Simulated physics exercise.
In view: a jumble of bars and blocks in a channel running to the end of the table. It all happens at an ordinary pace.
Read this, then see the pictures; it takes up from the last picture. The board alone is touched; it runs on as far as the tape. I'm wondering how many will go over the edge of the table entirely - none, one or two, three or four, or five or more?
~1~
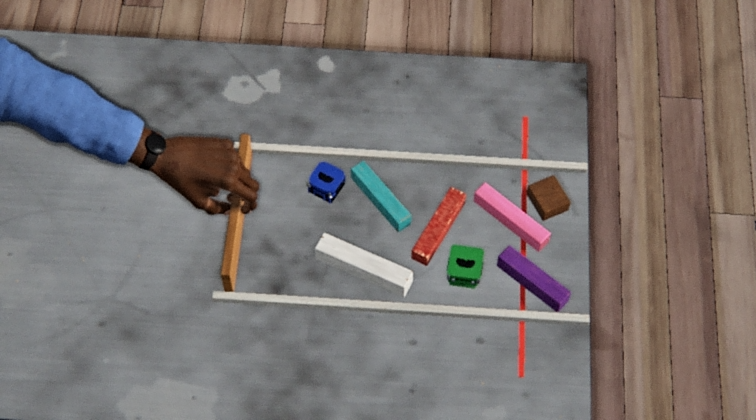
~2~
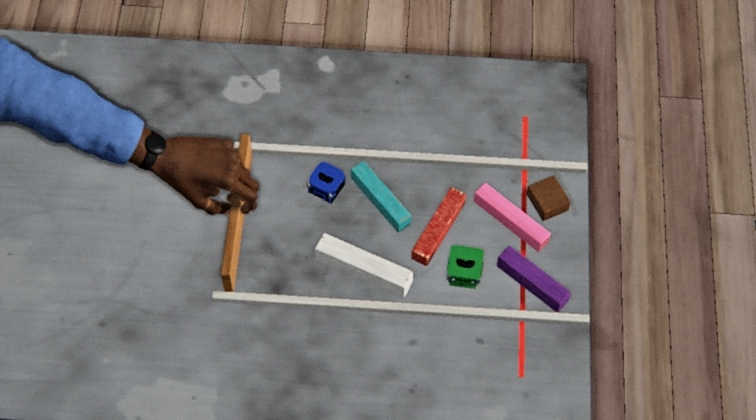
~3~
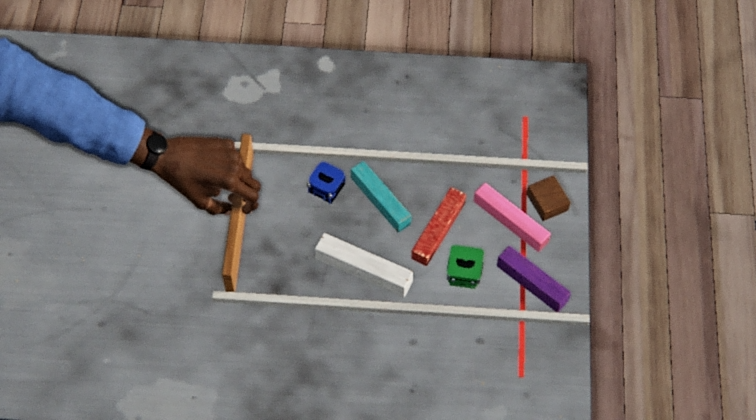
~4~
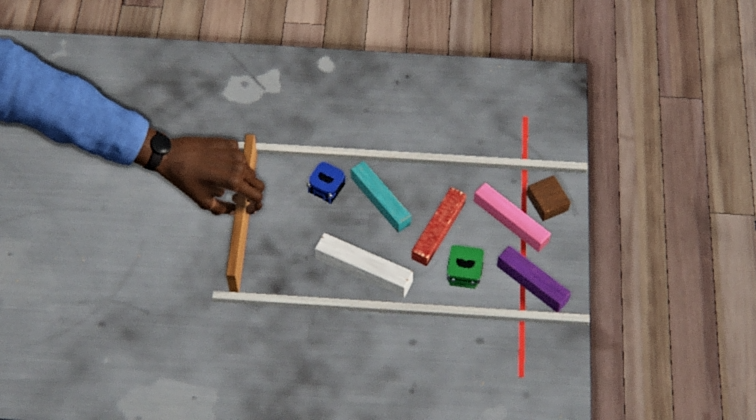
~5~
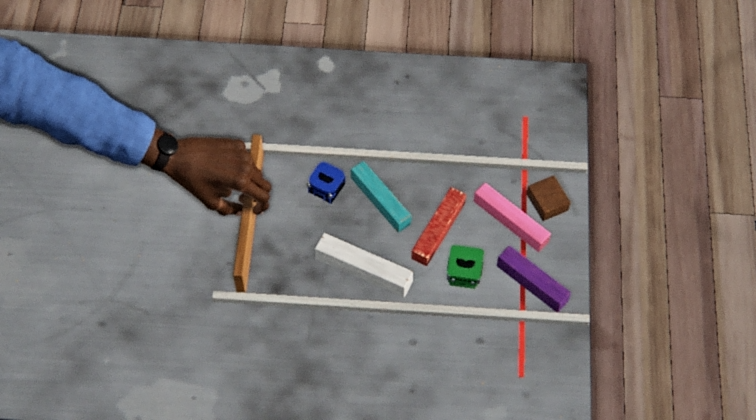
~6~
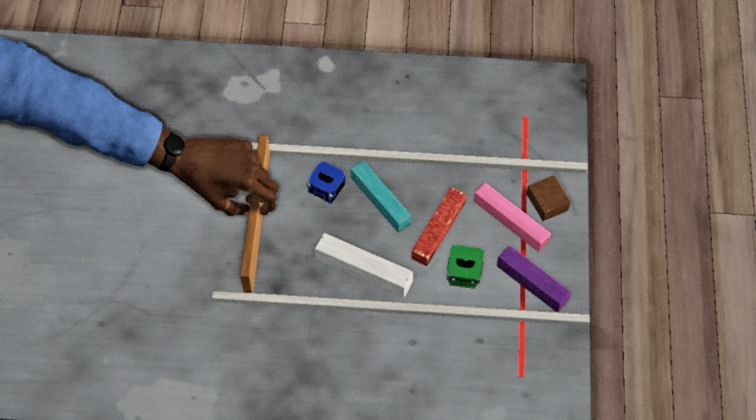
The count that comes down will most likely be three, maybe four.
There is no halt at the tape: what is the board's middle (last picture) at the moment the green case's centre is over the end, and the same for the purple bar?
Around (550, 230), then around (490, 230).
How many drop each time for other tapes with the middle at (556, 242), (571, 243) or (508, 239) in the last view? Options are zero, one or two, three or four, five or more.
Taken in the order given: More than four, 5 or more, either one or two.
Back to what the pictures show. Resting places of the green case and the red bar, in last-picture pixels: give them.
The first ends close to (568, 257), the second close to (562, 227).
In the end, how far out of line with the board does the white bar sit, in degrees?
I'd say it's about 55° out of line.
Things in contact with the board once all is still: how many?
Tally at the end: 2.
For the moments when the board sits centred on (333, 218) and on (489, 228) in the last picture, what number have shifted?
Tally: First 3; then 8.
Early on, none off yet; brown block at rest near (548, 198); purple bar at rest near (533, 279); pink stick at rest near (512, 217).
Finally, the number that fall off is three or four; lost, pink stick, purple bar and brown block.
